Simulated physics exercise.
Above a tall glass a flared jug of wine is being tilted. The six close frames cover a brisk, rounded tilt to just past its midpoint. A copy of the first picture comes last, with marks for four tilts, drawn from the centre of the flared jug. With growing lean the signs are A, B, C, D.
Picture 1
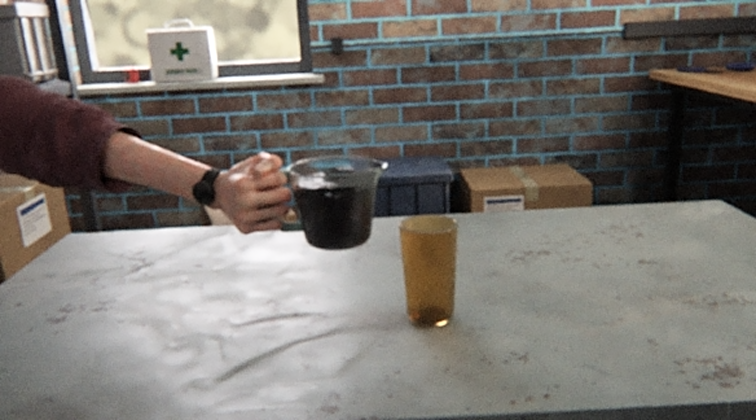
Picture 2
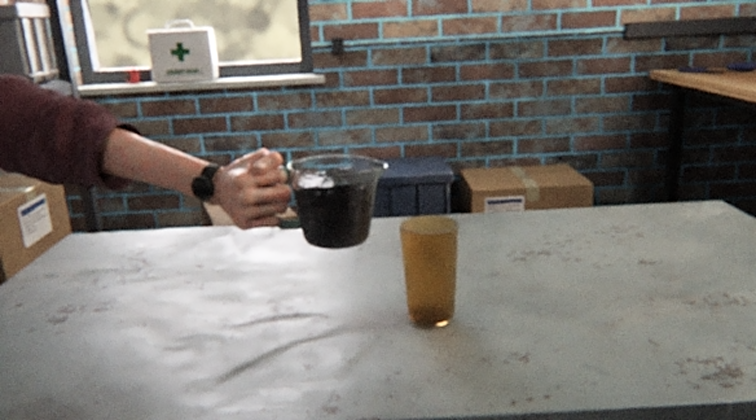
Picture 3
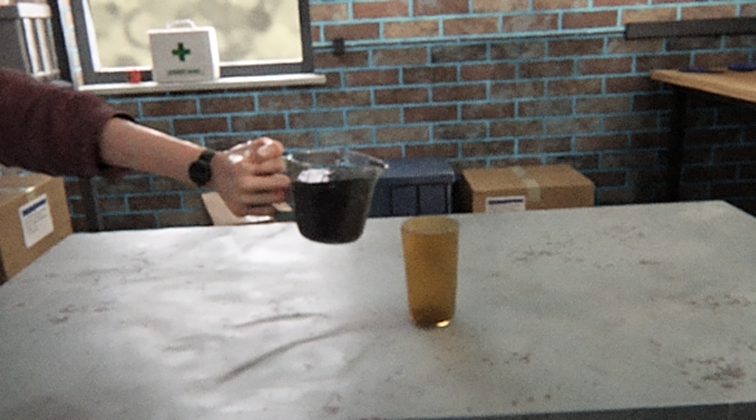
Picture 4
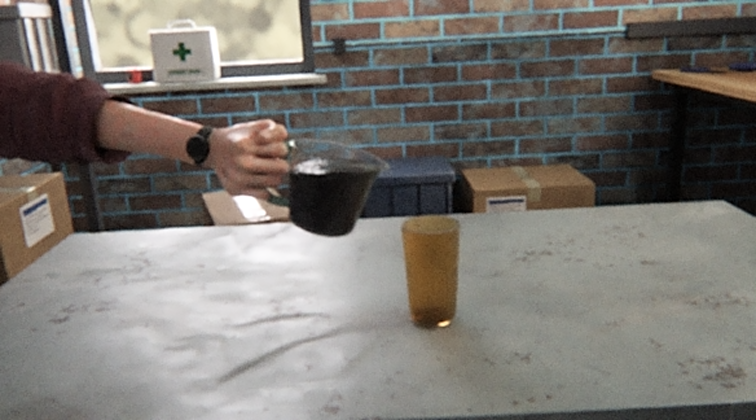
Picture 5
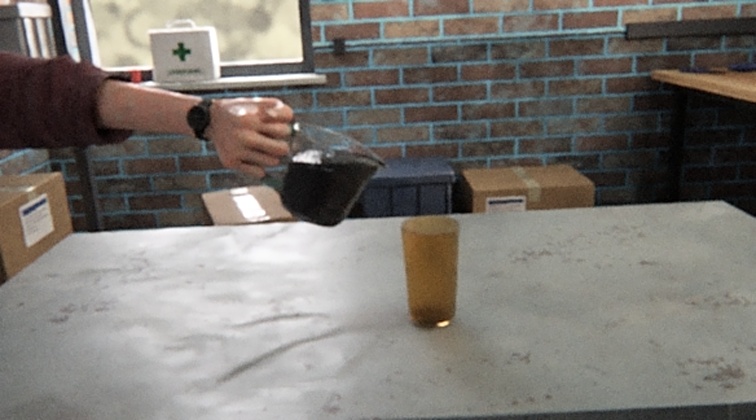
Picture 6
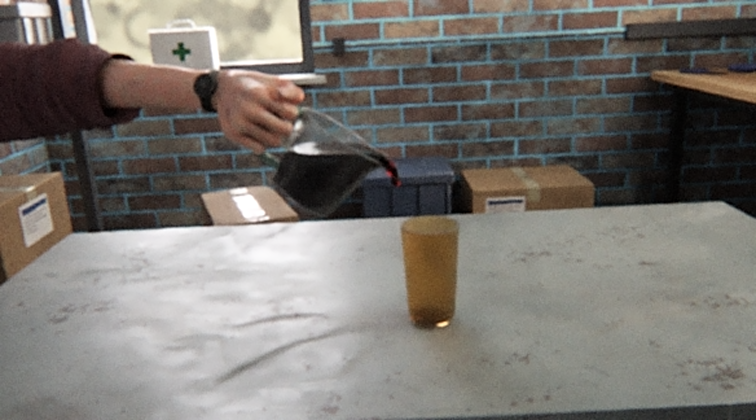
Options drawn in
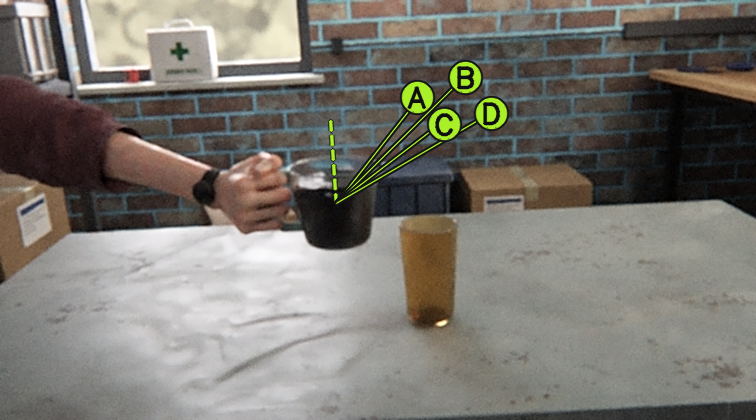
In a brick-walled workshop, a hand tilting a glass jug of dark red liquid beside an amber tumbler, liquid just crossing the lip.
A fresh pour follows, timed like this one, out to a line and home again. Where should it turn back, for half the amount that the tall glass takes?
Mark B does it best.
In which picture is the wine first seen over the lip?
In picture 6.
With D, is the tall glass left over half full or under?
Over.
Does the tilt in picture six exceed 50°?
No.
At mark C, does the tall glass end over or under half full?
Over half.
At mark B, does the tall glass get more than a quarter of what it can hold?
Yes.
On the marked copy, A at (408, 111); B at (452, 88); C at (429, 132); D at (476, 121).
With A, the tall glass ends with about 34 % of what it can hold.
With B, the tall glass ends with about 50 % of what it can hold.
With C, the tall glass ends with about 67 % of what it can hold.
With D, the tall glass ends with about 84 % of what it can hold.
